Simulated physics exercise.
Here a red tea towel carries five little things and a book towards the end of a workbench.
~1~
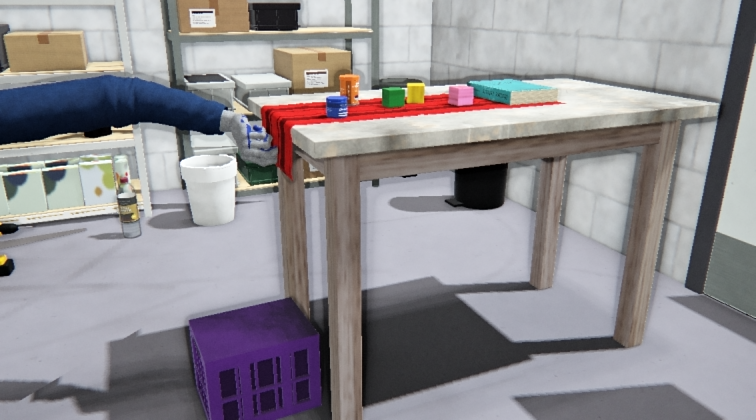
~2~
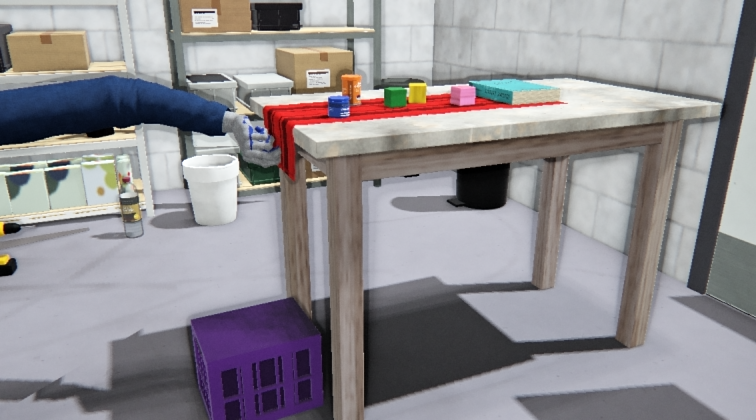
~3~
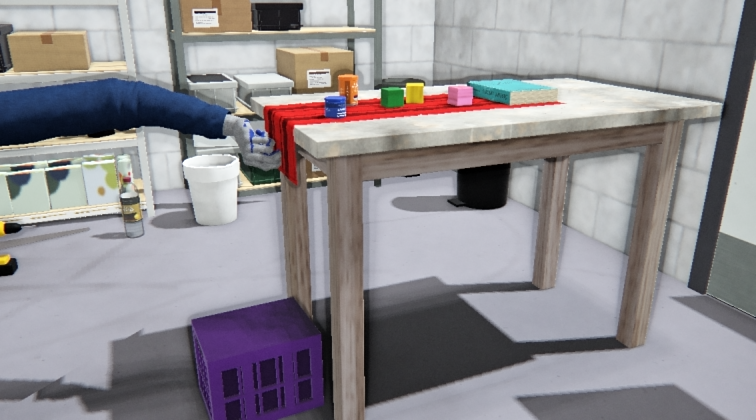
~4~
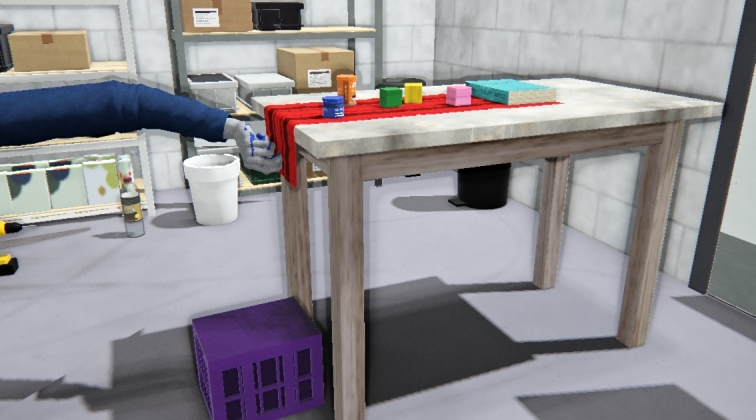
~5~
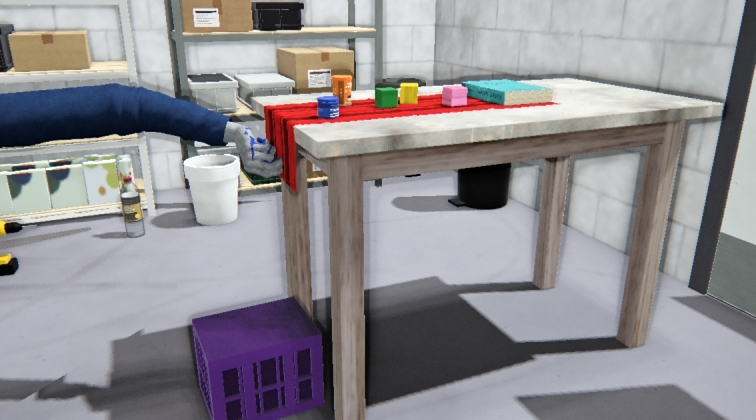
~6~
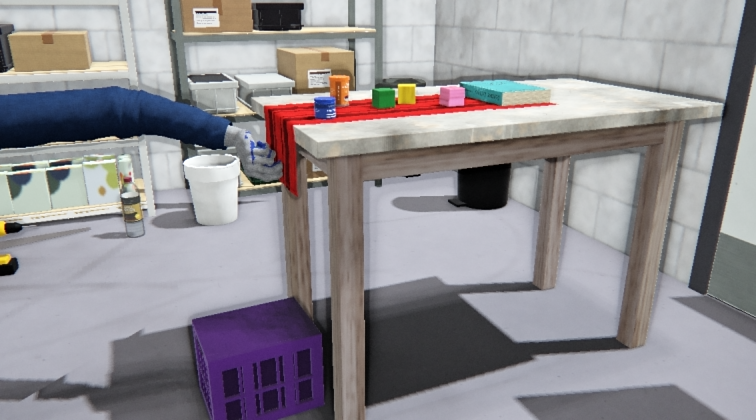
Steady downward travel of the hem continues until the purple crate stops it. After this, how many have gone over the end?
I expect the number going over to be four.
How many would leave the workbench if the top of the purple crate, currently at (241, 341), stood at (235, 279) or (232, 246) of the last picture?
Counts: 2 / 1.
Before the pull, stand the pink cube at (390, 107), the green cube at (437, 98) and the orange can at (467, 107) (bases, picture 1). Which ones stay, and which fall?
The pink cube ends up off, the green cube stays put, the orange can stays put.
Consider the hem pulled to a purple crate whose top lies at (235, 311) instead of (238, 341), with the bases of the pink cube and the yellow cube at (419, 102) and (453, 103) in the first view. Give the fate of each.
Here's what happens: The pink cube remains aboard, the yellow cube remains aboard.
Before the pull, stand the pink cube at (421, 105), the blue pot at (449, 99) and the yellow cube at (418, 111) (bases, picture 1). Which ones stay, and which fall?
Looks like the pink cube ends up down, the blue pot hangs in there, and the yellow cube ends up down.
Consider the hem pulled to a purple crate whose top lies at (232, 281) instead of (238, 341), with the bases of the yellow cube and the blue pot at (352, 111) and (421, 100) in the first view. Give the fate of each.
The yellow cube is lost; the blue pot stays put.
Soon after, hem near (283, 267); blue pot and orange can gone.
Then, hem on the crate; blue pot, orange can, green cube and yellow cube gone.
At rest, hem on the crate; blue pot, orange can, green cube and yellow cube gone. It carries off four.
